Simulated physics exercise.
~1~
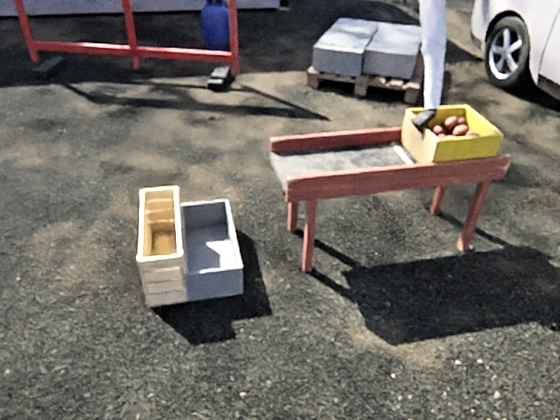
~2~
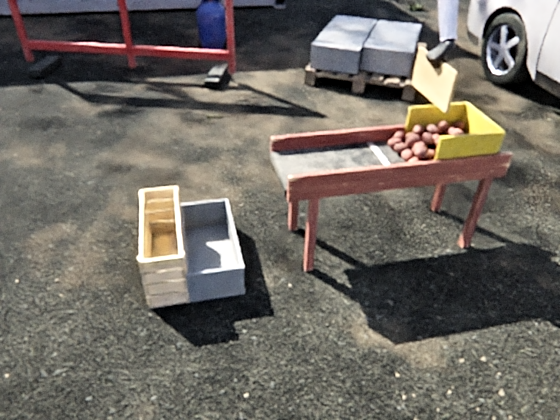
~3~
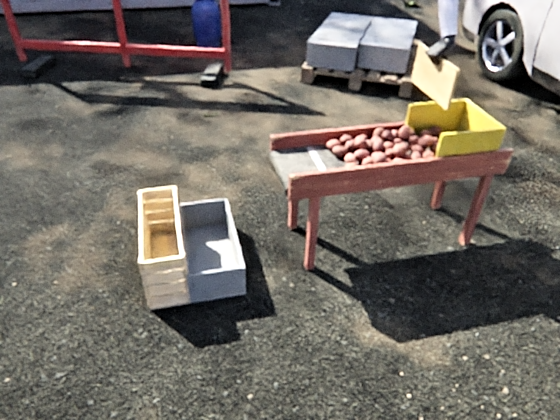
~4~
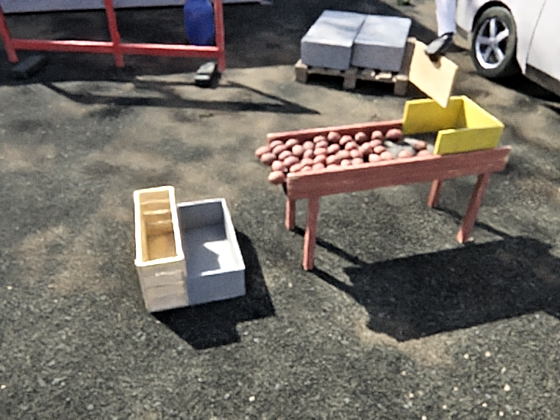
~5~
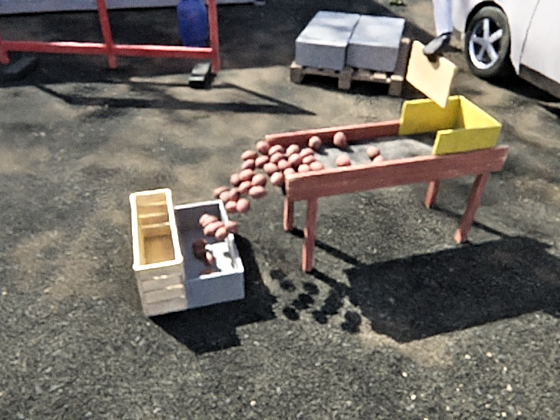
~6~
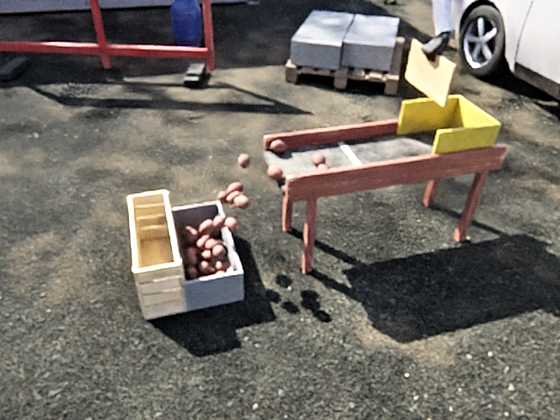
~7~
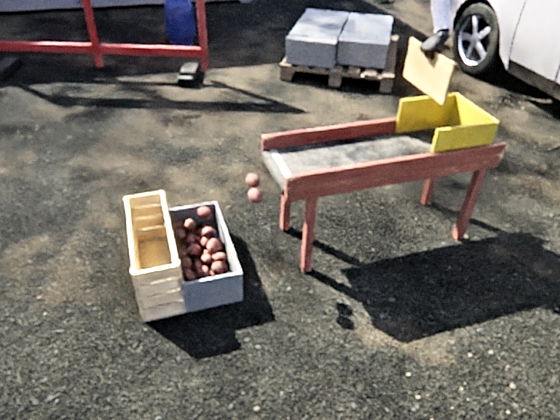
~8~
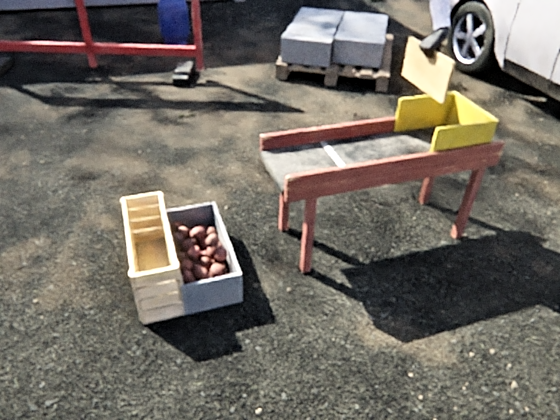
Red potatoes ride left from a yellow pen along a belt and drop into a grey tub.
